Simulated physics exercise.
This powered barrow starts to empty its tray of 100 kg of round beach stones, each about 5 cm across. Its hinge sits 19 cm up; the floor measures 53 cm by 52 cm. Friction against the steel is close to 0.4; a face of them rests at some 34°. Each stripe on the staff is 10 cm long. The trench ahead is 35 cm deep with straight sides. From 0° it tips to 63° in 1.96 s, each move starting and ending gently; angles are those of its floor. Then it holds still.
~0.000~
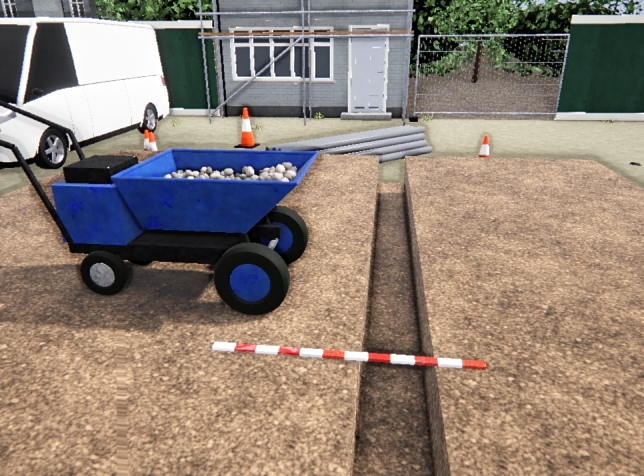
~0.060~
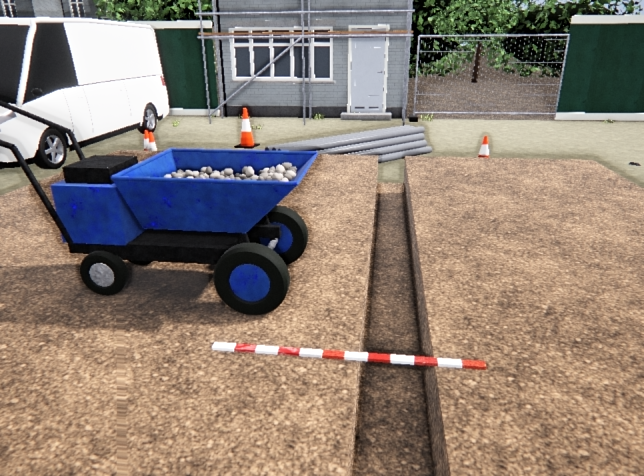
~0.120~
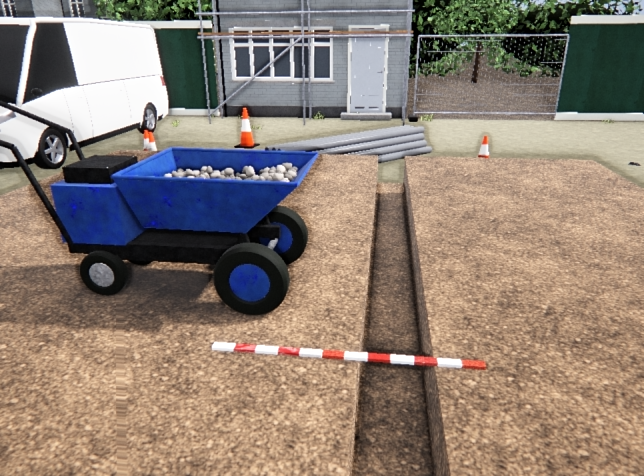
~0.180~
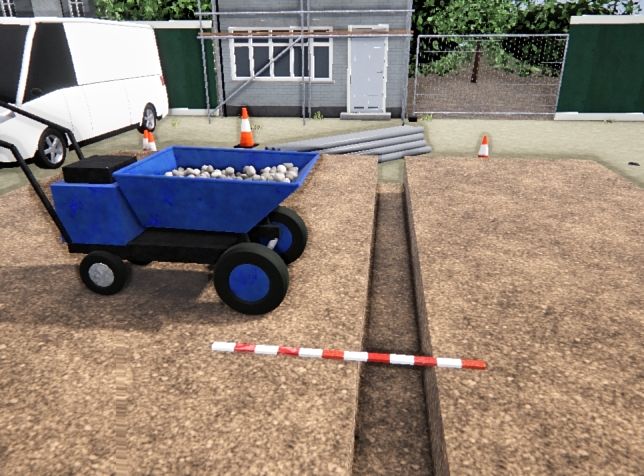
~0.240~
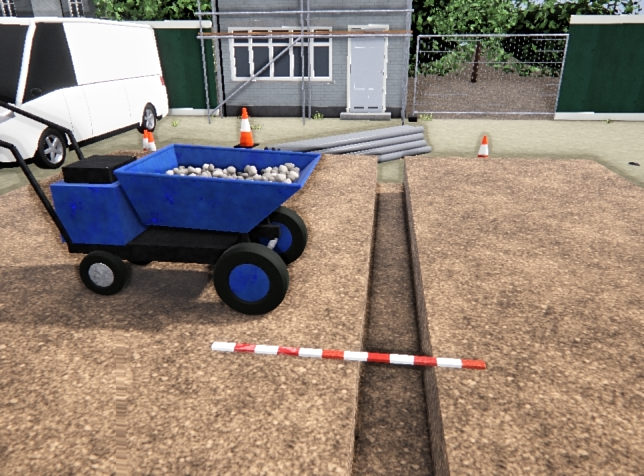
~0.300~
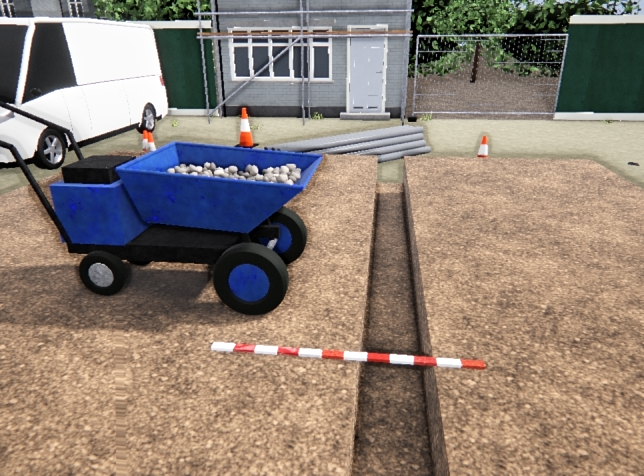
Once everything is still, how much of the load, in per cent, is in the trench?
About 97 per cent.
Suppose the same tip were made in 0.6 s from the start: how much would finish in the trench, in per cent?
In that case some 70 per cent.
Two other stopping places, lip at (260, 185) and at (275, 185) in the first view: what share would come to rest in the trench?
First some 90, then 100 per cent.
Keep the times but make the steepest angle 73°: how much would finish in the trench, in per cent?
In that case some 100 per cent.
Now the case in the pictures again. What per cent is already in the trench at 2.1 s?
About 60 per cent by then.
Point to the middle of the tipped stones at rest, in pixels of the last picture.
Near (396, 335).
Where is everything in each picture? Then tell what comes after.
The tray is at 0°, its lip at (297, 184); the top of the load is at (269, 174), in the first frame.
Lip at (297, 184), floor tilted 0°, highest stones at (269, 174); the stones move at 0.0 m/s on average, in the second frame.
The tray is at 1°, its lip at (298, 185); the top of the load is at (270, 174); the stones move at 0.1 m/s on average, in the third frame.
Lip at (299, 185), floor tilted 1°, highest stones at (258, 174); the stones move at 0.1 m/s on average, in the fourth frame.
Lip at (301, 186), floor tilted 3°, highest stones at (223, 172); the stones move at 0.2 m/s on average, in the fifth frame.
Lip at (303, 188), floor tilted 4°, highest stones at (204, 171); the stones move at 0.2 m/s on average, in the sixth frame.
After 1.5 s the floor is at 53°; 100 % in the tray; the foremost stones are at (364, 236).
After 2.1 s the floor is at 63°; 40 % in the tray, 59 % in the trench, 1 % past the trench; the foremost stones are at (438, 283).
After 2.4 s the floor is at 63°; 13 % in the tray, 84 % in the trench, 3 % past the trench; the foremost stones are at (469, 285).
After 4.4 s the floor is at 63°; 0 % in the tray, 97 % in the trench, 3 % past the trench; the foremost stones are at (474, 286).
